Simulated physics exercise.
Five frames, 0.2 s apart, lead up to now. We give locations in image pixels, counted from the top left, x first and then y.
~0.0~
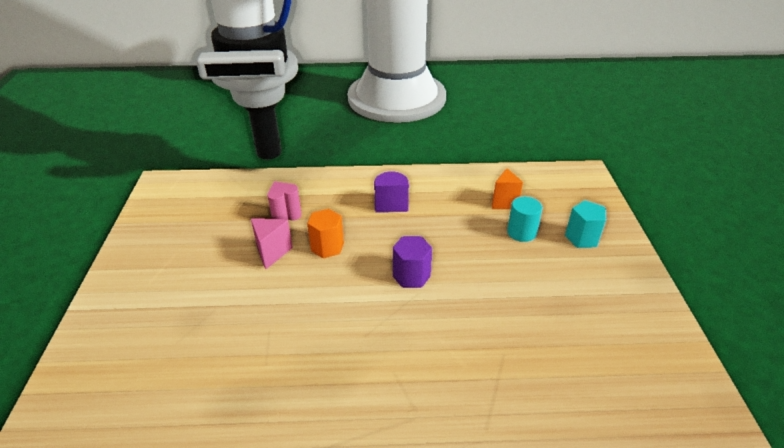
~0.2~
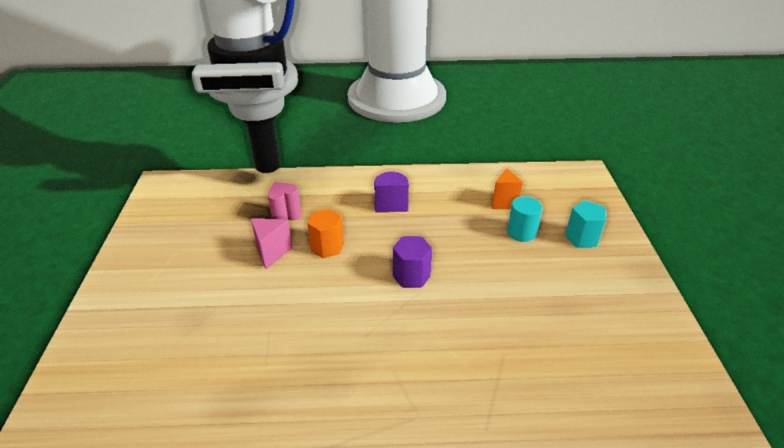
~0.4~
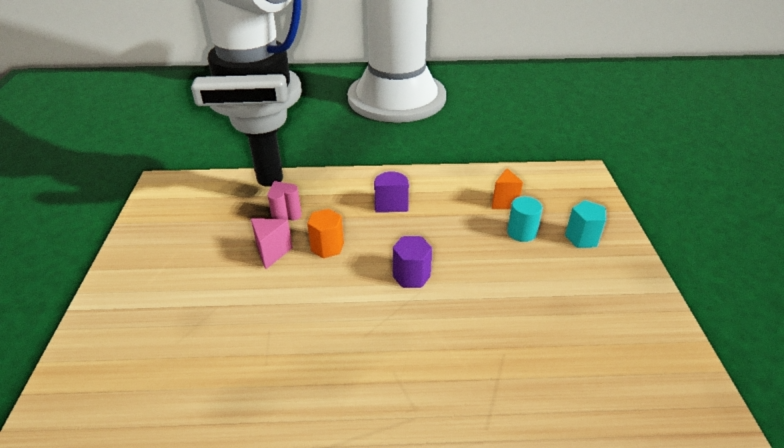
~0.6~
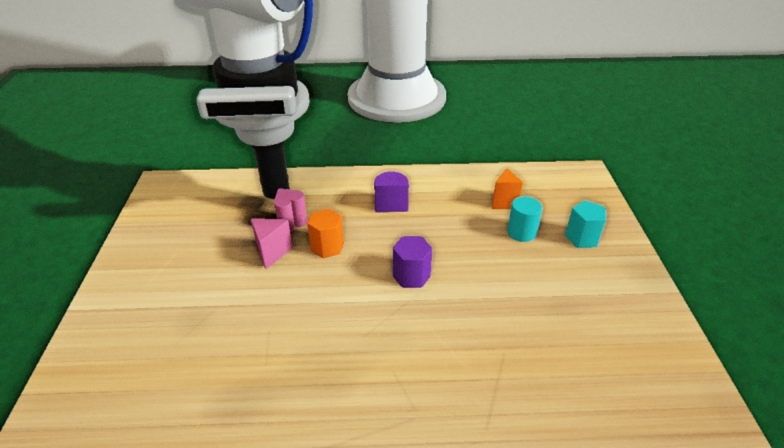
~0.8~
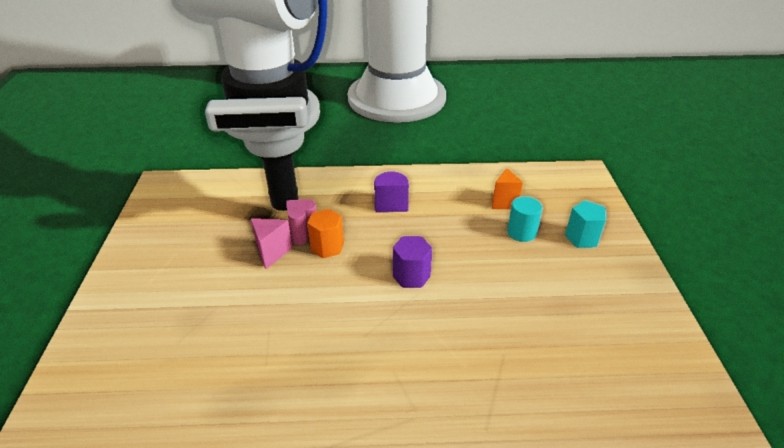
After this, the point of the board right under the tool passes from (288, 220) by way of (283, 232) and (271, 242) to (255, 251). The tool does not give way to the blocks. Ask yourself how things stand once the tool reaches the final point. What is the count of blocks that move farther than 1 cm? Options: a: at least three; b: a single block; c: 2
Letter c.
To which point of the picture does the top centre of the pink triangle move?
Expect it around (254, 240).
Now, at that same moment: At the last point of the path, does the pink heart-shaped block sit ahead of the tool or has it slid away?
It will get left beside or behind the tool.
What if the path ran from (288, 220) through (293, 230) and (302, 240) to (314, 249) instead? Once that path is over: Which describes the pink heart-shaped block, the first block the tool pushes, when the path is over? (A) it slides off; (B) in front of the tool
B - in front of the tool.
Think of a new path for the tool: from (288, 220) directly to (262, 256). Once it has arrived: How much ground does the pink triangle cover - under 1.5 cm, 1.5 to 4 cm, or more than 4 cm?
It slides somewhere between 1.5 and 4 cm.
What follows on the original path. Halfway along, tool at (274, 221); pink heart-shaped block at (298, 215), turned 50° anticlockwise; orange hexagon at (327, 219).
At the end, tool at (251, 234); pink triangle at (254, 240), turned 30° anticlockwise; pink heart-shaped block at (298, 215), turned 55° anticlockwise; orange hexagon at (327, 219).
